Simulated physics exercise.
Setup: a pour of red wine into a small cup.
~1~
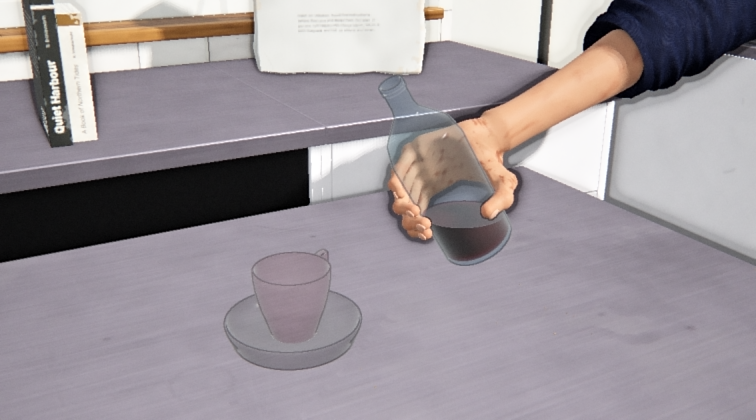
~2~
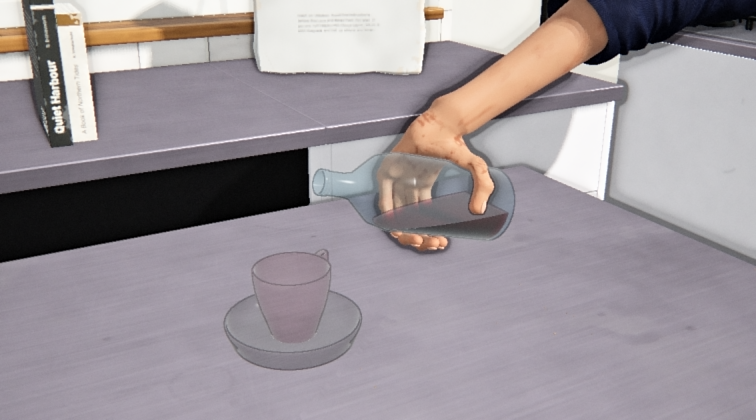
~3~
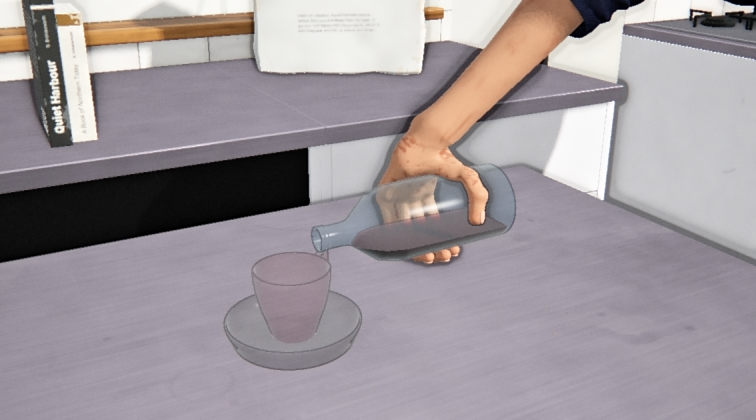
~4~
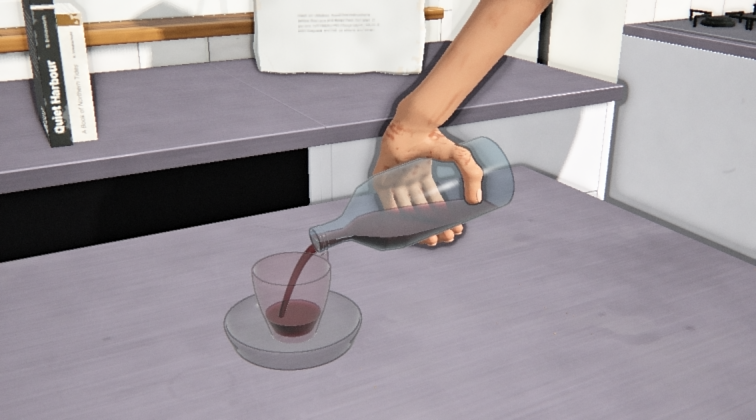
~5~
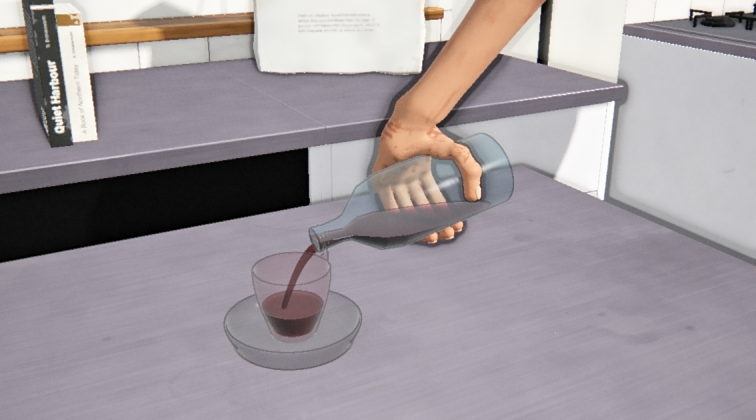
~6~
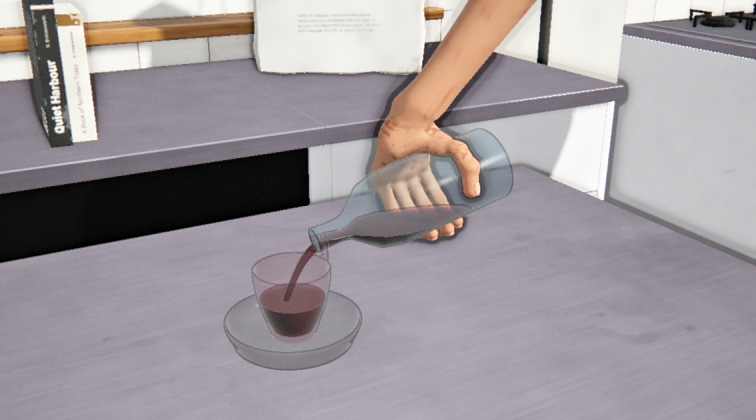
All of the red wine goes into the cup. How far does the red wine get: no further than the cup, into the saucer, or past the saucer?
Cup is big enough.
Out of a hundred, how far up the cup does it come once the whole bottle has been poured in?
80 per cent.
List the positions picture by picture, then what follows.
In the first frame, the bottle is picked up; bottle (435, 164) tipped 30° with all of its load; cup (293, 298) empty; saucer (322, 353) dry.
In the second frame, the bottle leans over the cup; bottle (408, 194) tipped 75° with all of its load; cup (293, 298) empty.
In the third frame, the bottle leans over the cup; bottle (407, 219) tipped 90° with all of its load; cup (293, 298) empty.
In the fourth frame, the red wine is flowing; bottle (405, 205) tipped 100° with about three quarters of its load; cup about a quarter full, surface at (293, 313).
In the fifth frame, the red wine is flowing; bottle (404, 204) tipped 100° with about two thirds of its load; cup (293, 298) about a third full.
In the sixth frame, the red wine is flowing; bottle (403, 201) tipped 105° with about half of its load; cup about half full, surface at (293, 298); saucer (322, 353) dry.
Next, the cup is about two thirds full; the saucer is dry.
After that, the cup is about three quarters full; the saucer is dry.
Finally, the cup is about three quarters full; the saucer is dry.
